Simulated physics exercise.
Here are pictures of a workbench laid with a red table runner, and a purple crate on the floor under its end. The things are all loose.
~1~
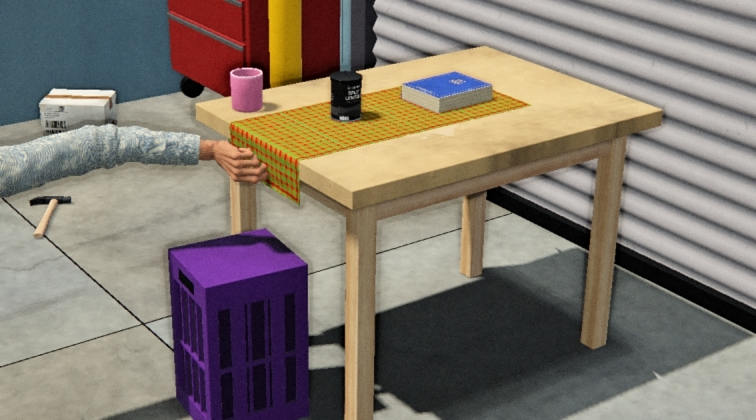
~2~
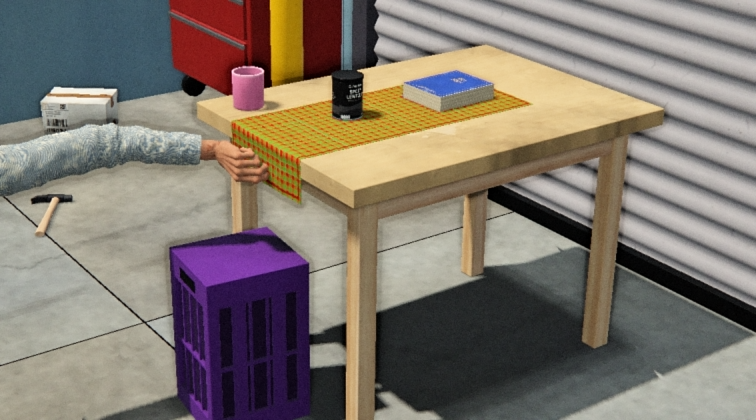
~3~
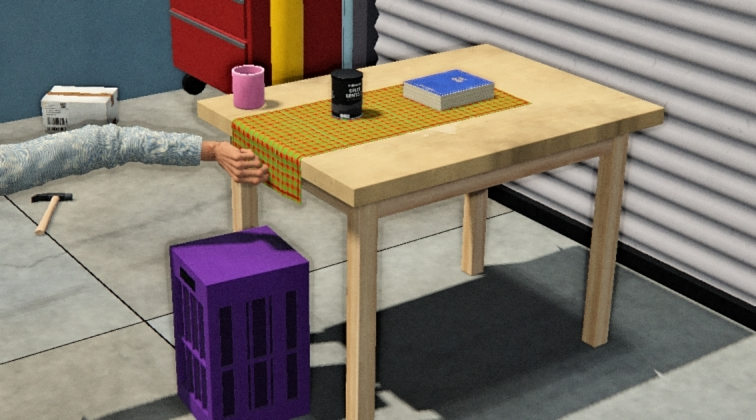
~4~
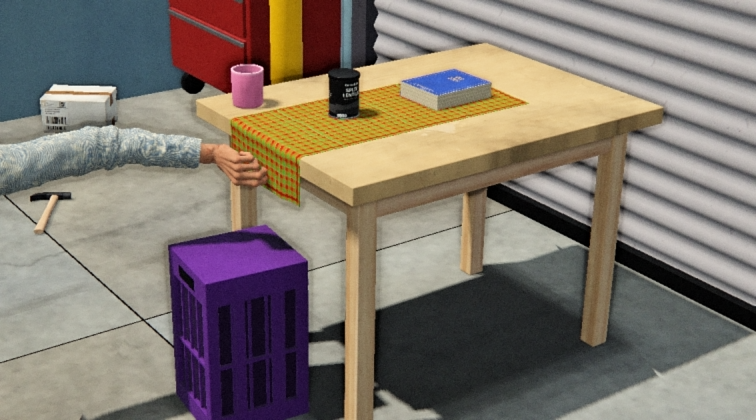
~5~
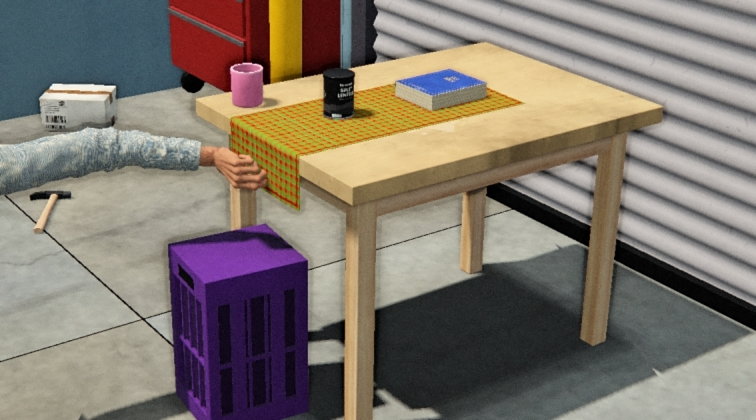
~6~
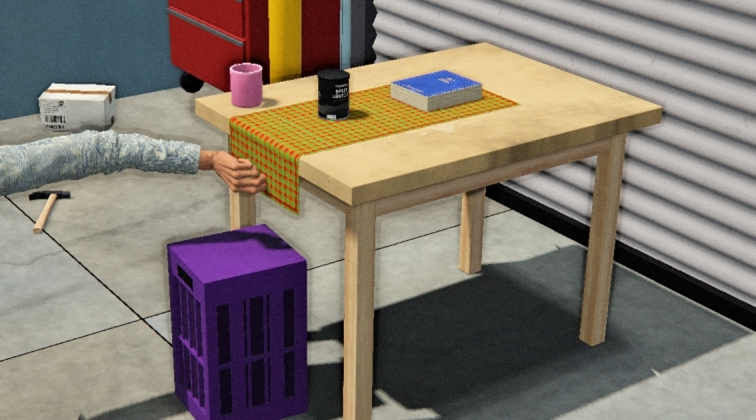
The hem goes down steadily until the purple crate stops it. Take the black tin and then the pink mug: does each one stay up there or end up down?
Taken in turn, the black tin stays put up there; the pink mug stays put up there.
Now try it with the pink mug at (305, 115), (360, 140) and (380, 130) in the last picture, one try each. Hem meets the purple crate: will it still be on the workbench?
Position one sees it go off the side, position two sees it stay put, position three sees it stay put.
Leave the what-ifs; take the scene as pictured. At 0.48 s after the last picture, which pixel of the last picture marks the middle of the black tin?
Approximate spot: (307, 100).
Then, 0.18 s on from there, hem going down; tin moved a little; mug in place.
Then, 0.48 s on from there, hem going down; tin carried along near (307, 101); mug in place.
Then, 0.78 s on from there, hem on the crate; tin carried along near (290, 104); mug in place.
In the end, hem on the crate; tin carried along near (289, 104); mug in place. The black tin keeps clear of the edge and the pink mug stays on the table.
